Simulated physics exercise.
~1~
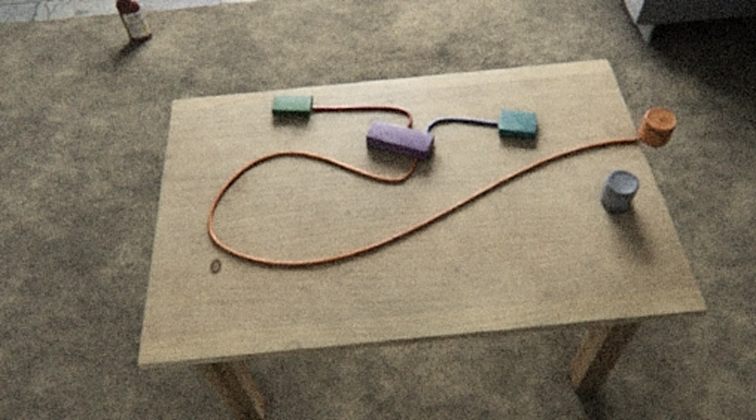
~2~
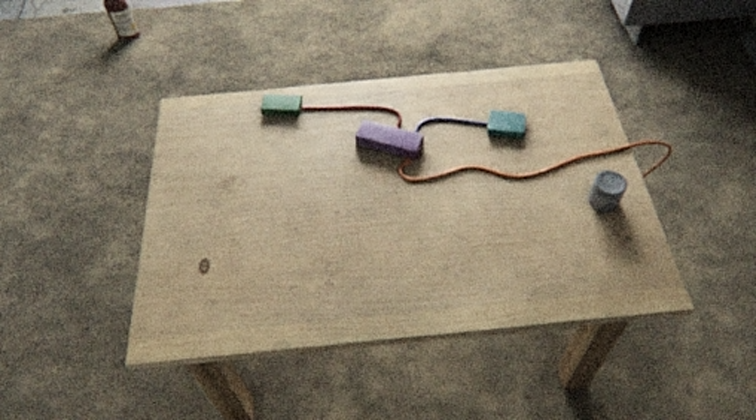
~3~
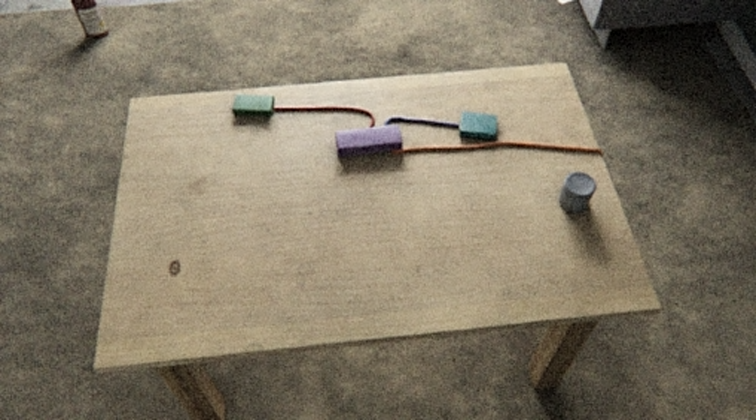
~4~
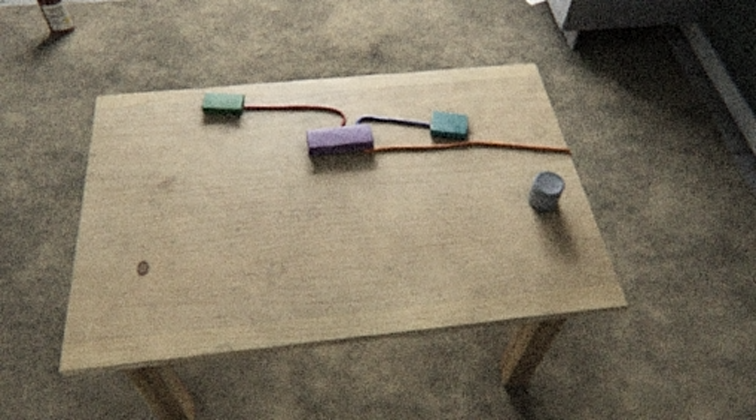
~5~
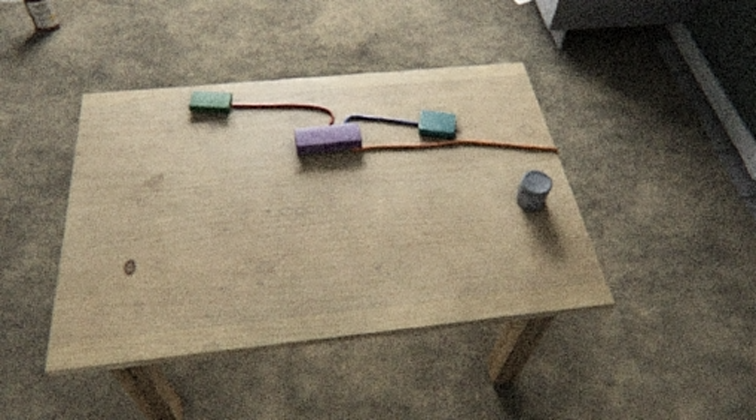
The clip shows a purple block on a wooden table, wired to green and teal blocks and an orange cylinder, which drops off the right side, pulling its cable straight and barely shifting the purple block. The others and a grey tub stay put, the cable ending taut over the edge.
